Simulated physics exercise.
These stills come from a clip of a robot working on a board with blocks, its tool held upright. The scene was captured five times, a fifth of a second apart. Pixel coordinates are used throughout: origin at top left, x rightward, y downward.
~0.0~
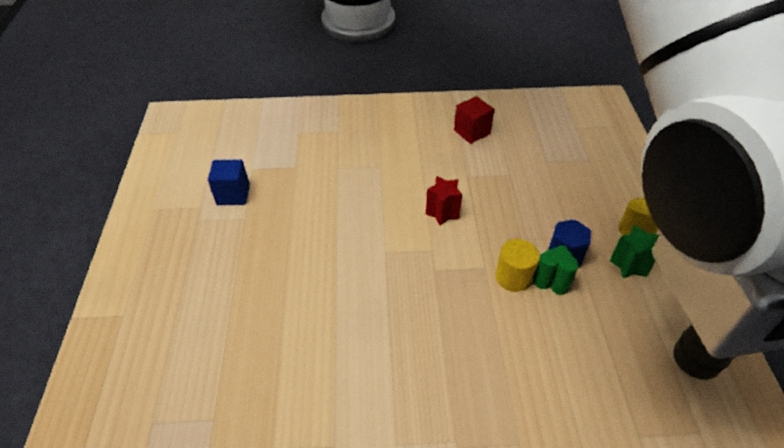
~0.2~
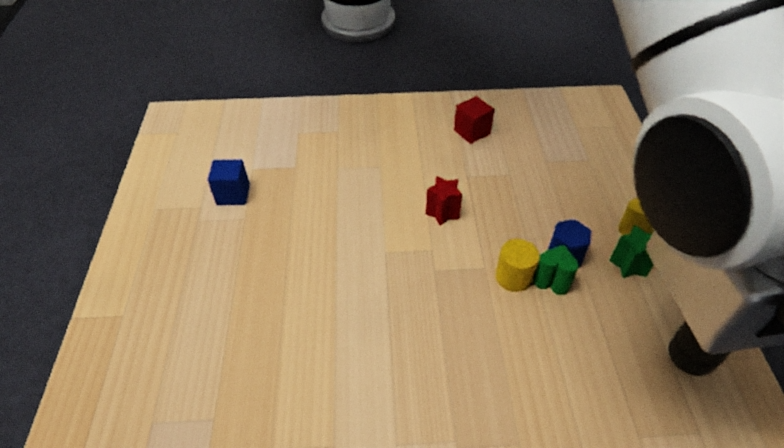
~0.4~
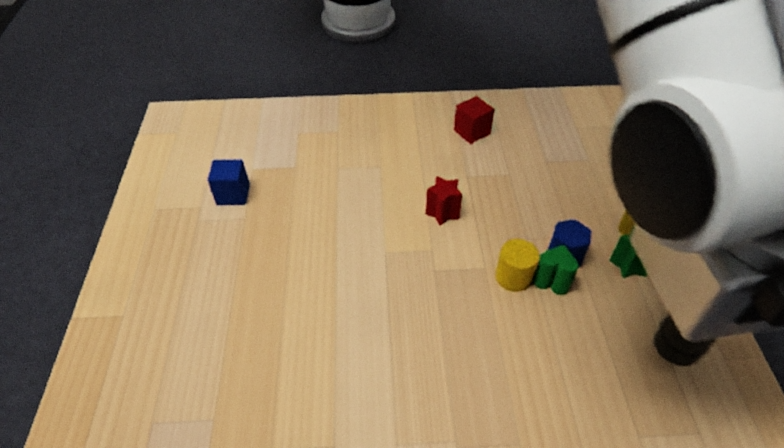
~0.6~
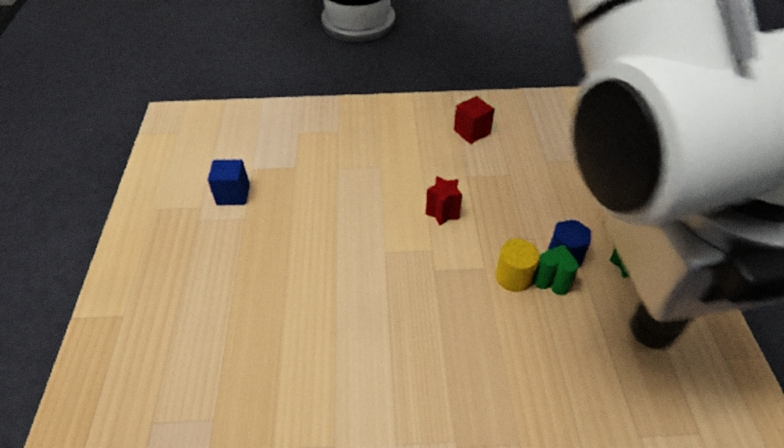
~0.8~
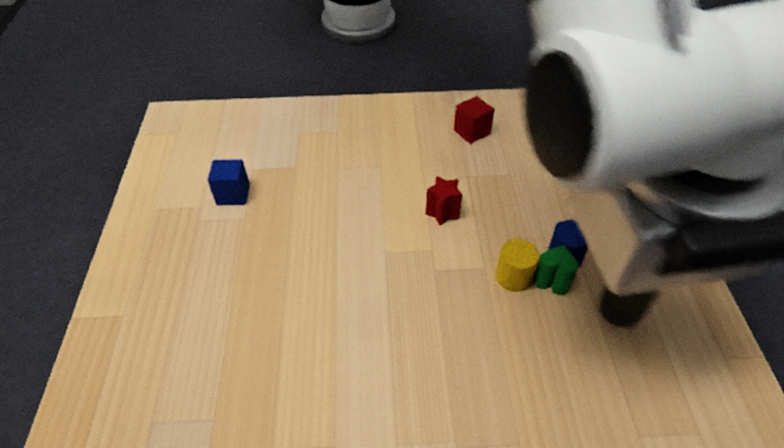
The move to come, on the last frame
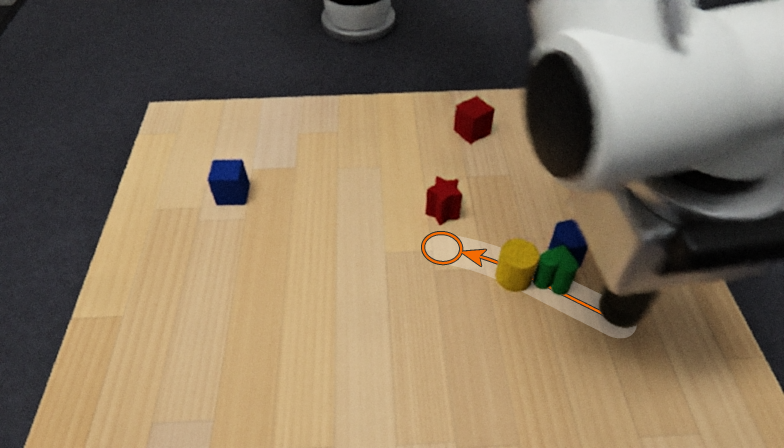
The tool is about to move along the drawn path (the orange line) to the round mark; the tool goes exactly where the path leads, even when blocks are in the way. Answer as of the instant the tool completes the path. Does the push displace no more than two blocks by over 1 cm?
Short answer: Yes.
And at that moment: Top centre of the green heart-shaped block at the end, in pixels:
It is at (508, 213).
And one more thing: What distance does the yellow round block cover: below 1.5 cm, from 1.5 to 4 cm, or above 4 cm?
The block winds up beyond 4 cm from where it is now.
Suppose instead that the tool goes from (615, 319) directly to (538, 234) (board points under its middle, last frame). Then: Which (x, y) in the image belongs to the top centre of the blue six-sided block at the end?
When the path ends, it will be at (527, 185).
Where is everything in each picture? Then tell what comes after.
In the first picture, tool tip at (696, 359); block tops, yellow round block at (520, 253); green heart-shaped block at (560, 258); blue six-sided block at (573, 233).
In the second picture, tool at (691, 356); blocks unchanged.
In the third picture, tool at (676, 346); blocks unchanged.
In the fourth picture, tool at (652, 331); blocks unchanged.
In the fifth picture, tool at (620, 310); yellow round block at (520, 253); green heart-shaped block at (560, 258); blue six-sided block at (573, 233).
Path on the board, from (615, 319) by way of (527, 276) to (442, 248).
What follows on the original path. One third of the way, tool at (558, 280); yellow round block at (504, 246); green heart-shaped block at (536, 239), turned 30° clockwise.
Two thirds of the way, tool at (501, 253); yellow round block at (465, 237); green heart-shaped block at (509, 214).
At the end, tool at (443, 238); yellow round block at (409, 235); green heart-shaped block at (508, 213), turned 135° clockwise; blue six-sided block in place.
